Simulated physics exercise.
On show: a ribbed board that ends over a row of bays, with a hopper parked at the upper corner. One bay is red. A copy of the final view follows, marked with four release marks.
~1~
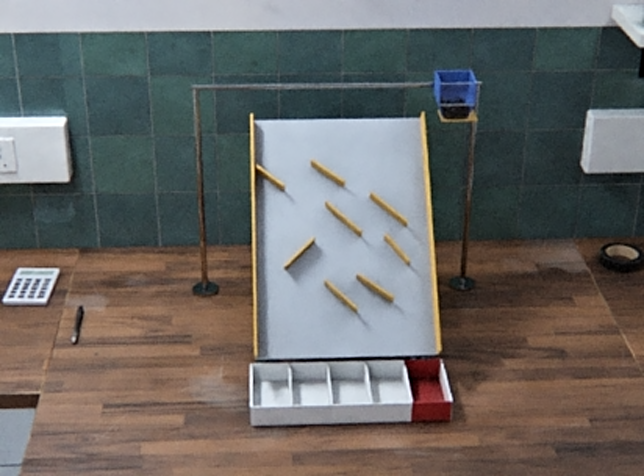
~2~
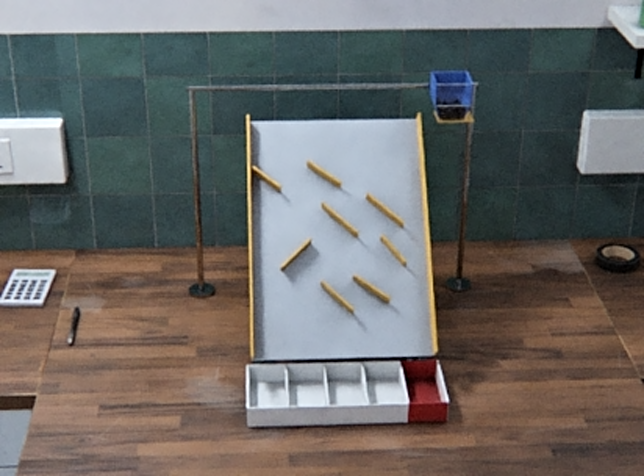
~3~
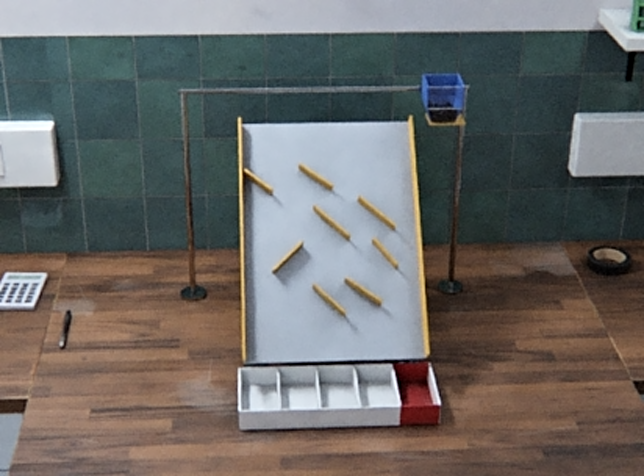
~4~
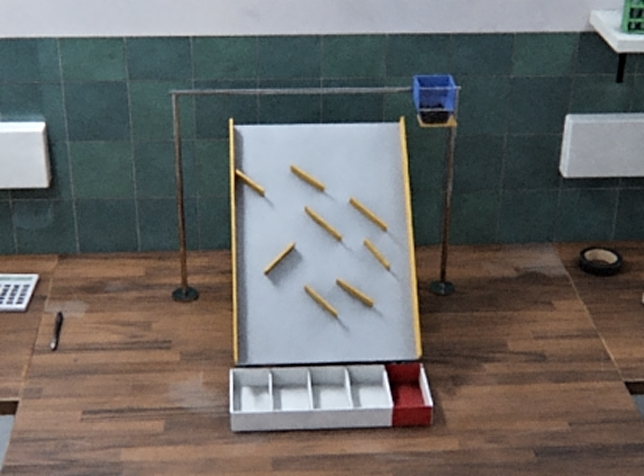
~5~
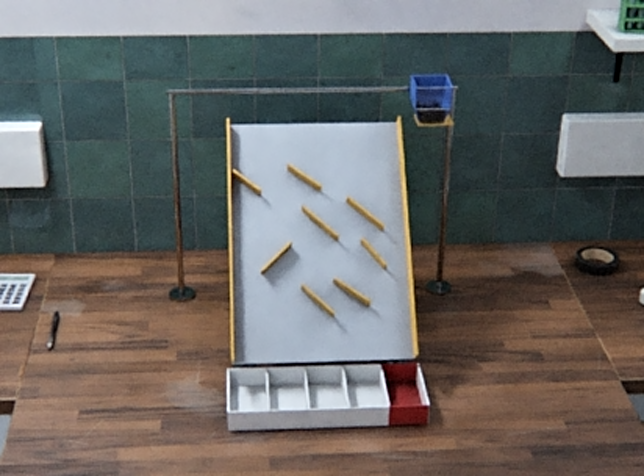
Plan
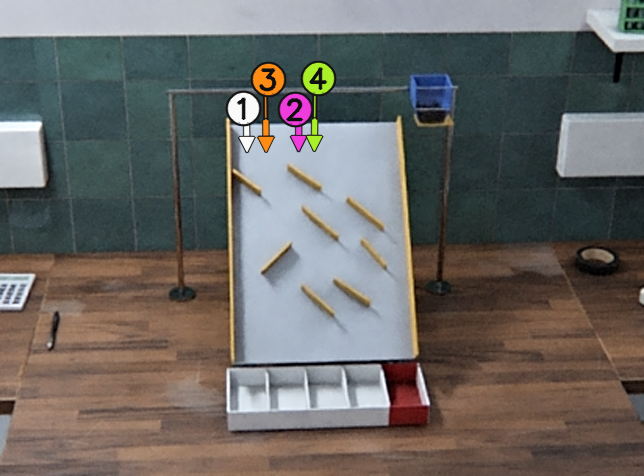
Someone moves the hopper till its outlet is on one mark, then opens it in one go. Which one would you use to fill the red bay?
Go for 4.
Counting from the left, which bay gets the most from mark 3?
The first.
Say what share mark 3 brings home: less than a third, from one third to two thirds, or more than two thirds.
Less than a third.
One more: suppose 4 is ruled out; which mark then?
That would be 2.
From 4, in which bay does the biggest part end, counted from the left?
It is the fifth one.
On the marked copy, mark 1 meets the board at (246, 146); mark 2 meets the board at (298, 145); mark 3 meets the board at (266, 146); mark 4 meets the board at (314, 145).
Choosing 1, a stray few in the red bay, about two thirds in other bays, about a third held on the board.
Choosing 2, about a third in the red bay, about a quarter in other bays, about a third held on the board.
Choosing 3, a stray few in the red bay, most in other bays, a small part held on the board.
Choosing 4, about two thirds in the red bay, a stray few in other bays, about a quarter held on the board.
